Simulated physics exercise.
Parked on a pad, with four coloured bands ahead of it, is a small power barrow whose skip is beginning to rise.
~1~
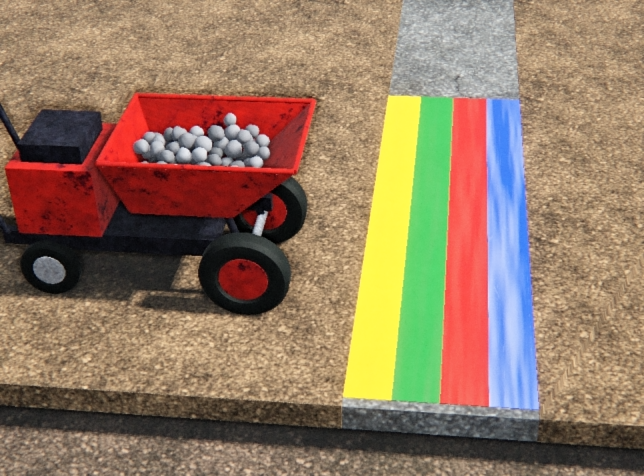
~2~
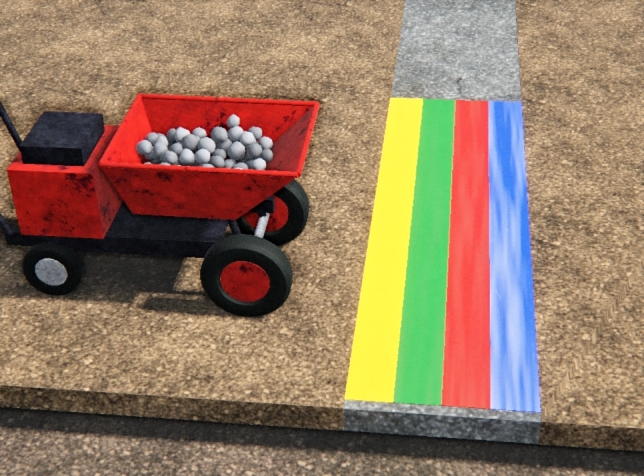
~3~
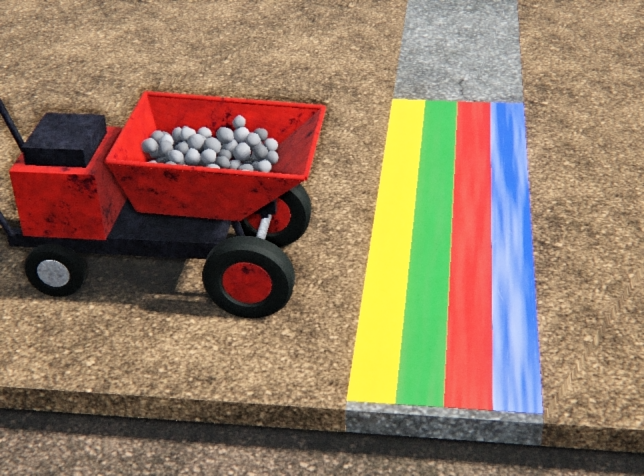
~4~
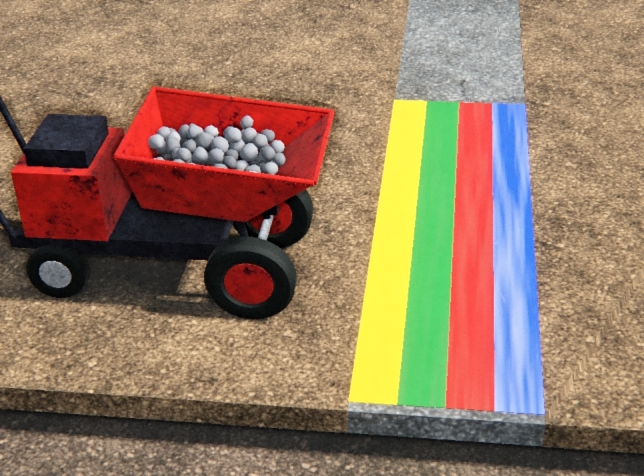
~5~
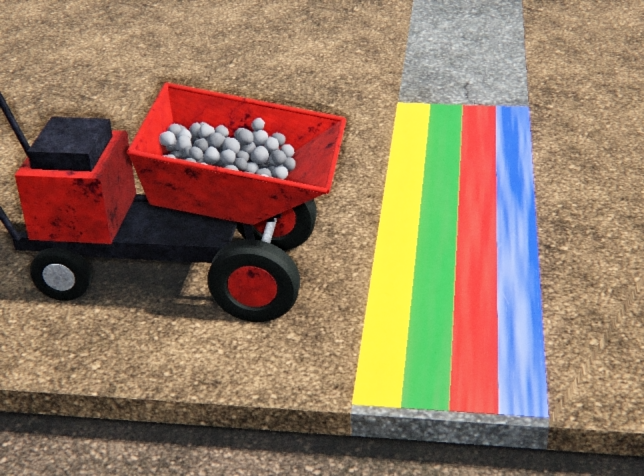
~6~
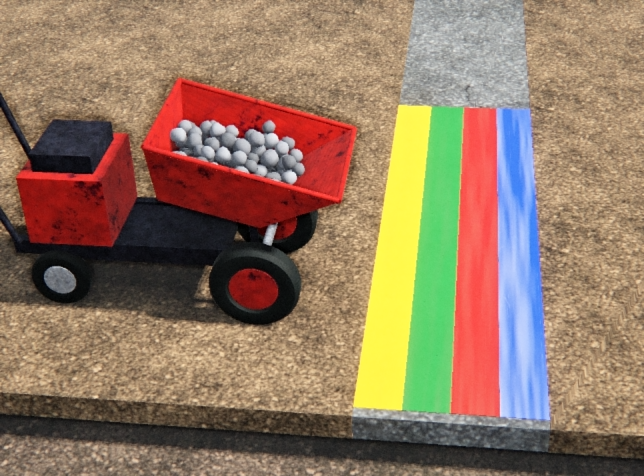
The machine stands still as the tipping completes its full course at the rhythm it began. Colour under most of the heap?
Green.
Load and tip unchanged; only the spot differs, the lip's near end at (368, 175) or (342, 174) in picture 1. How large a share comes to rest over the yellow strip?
Around 0 and 0 per cent respectively.
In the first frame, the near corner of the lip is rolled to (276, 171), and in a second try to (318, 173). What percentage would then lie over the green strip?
Result: Try 1 = 30 %, try 2 = 30 %.
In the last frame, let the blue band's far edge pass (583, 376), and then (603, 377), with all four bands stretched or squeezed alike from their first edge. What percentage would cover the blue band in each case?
The first one comes out at 0 percent, while the second comes out at 0 percent.
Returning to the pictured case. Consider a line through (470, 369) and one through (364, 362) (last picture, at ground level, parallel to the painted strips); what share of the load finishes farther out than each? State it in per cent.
Close to 10 % and 80 %, in that order.
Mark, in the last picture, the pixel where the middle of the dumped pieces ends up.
Resting centre, last frame: Roughly (442, 285).
Soon after the last picture, skip tipped steeply; all in the skip.
A little later, skip tipped right over; most in the skip; a small part over the yellow strip; about a quarter over the green strip.
Later still, skip tipped right over; about a quarter in the skip; a small part over the yellow strip; about a third over the green strip; about a quarter over the red strip; a stray few over the blue strip; a stray few off the paint.
At rest, skip tipped right over; about a quarter in the skip; a small part over the yellow strip; about a third over the green strip; about a quarter over the red strip; a stray few over the blue strip; a stray few off the paint.
